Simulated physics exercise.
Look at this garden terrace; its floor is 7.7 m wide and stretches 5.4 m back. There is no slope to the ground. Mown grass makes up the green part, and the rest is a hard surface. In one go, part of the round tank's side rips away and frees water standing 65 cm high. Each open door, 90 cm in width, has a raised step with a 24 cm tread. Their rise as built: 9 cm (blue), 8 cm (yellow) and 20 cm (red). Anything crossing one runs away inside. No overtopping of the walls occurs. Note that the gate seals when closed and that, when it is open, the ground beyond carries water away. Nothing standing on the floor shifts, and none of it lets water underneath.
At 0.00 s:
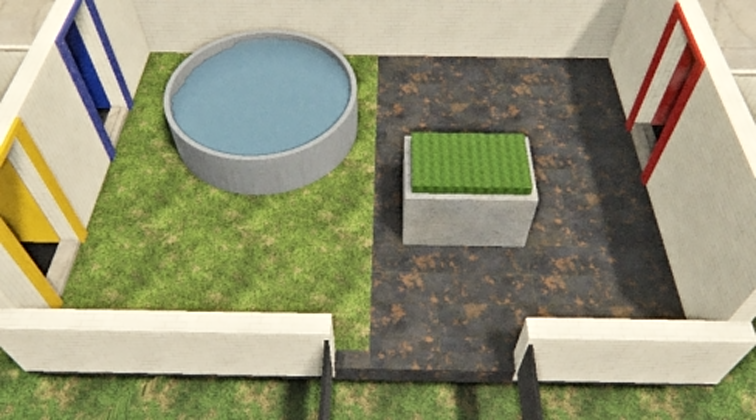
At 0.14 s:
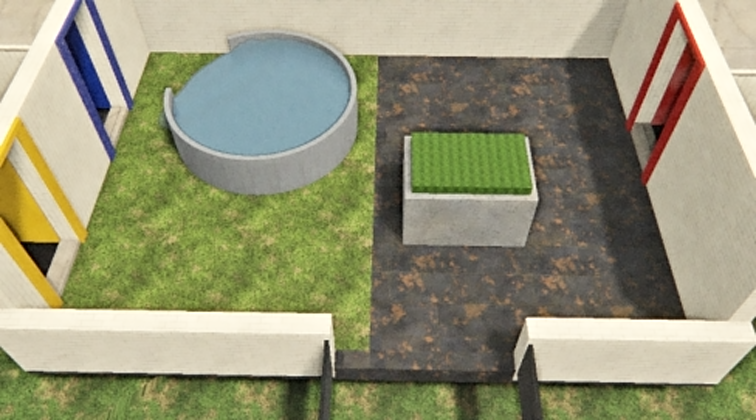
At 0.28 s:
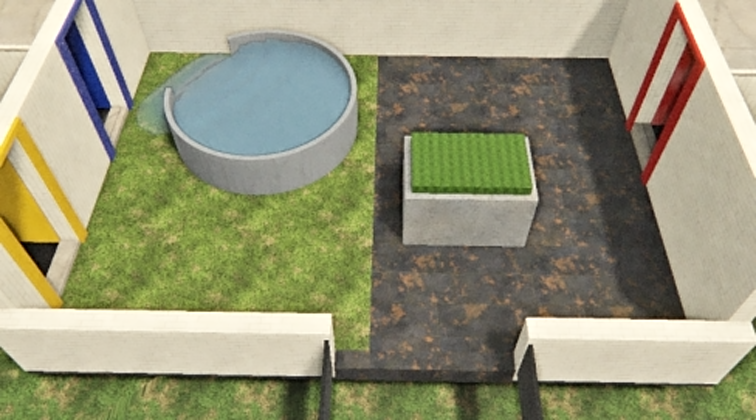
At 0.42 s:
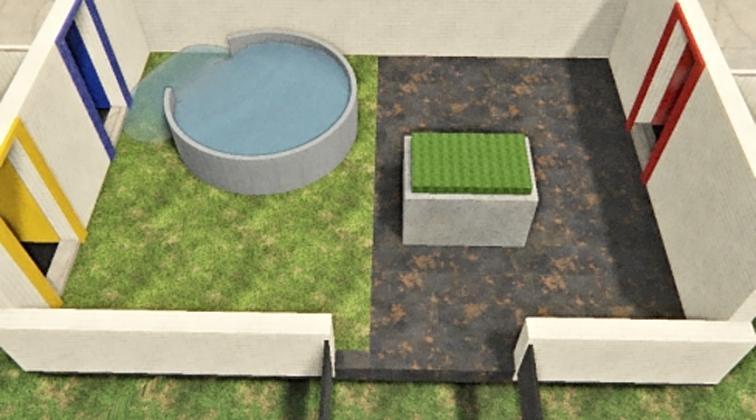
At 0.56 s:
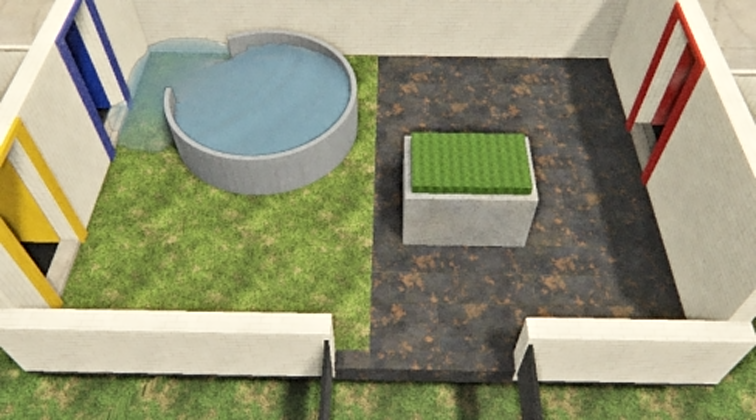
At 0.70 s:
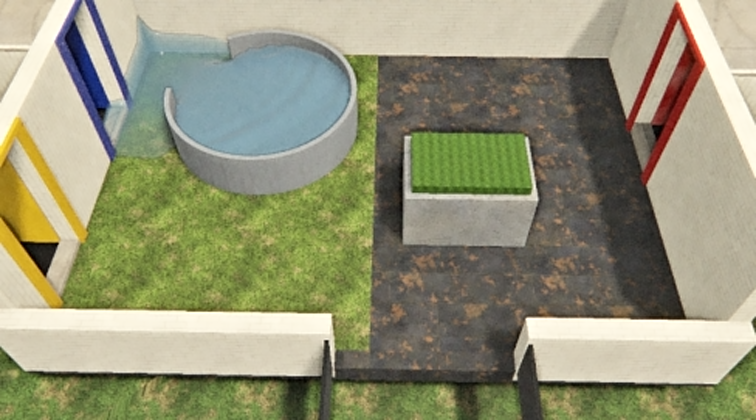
A round tank's side breaks open and water spreads left to the blue door.
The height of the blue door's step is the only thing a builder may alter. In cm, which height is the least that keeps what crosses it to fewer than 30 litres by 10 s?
A height of about 29 cm would just do it.
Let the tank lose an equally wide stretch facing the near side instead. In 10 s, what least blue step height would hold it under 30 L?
About 6.5 centimetres.
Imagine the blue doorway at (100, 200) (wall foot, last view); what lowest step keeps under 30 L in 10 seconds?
Minimum: Close to 7.0 cm.
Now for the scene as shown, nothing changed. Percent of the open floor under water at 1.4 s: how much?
Around 10 per cent of the free floor.
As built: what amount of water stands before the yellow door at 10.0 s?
Some 10.0 cm.
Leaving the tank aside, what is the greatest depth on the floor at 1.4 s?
It gets to close to 60 centimetres there.
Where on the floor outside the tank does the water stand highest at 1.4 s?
At about pixel (185, 80).
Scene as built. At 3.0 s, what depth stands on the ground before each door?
Lab note, cm: Blue 26; yellow 9; red 0.
After 1.4 s water covers 10 % of the floor, deepest (60 cm) near (185, 80); 22 cm at the blue door, 31 litres in over its 9 cm step.
After 3.0 s water covers 30 % of the floor, deepest (37 cm) near (200, 66); 26 cm at the blue door, 200 litres in over its 9 cm step.
After 10.0 s water covers 100 % of the floor, deepest (16 cm) near (172, 88); 13 cm at the blue door, 454 litres in over its 9 cm step.
At the blue door as built, the water arrived by 0.6 s and peaked near 28 cm at 2.4 s.
Run again over the same 10 s with other heights there, 51 litres in over 26 cm, 9 litres over 35 cm. The limit of 30 litres is kept from about 29 cm up.
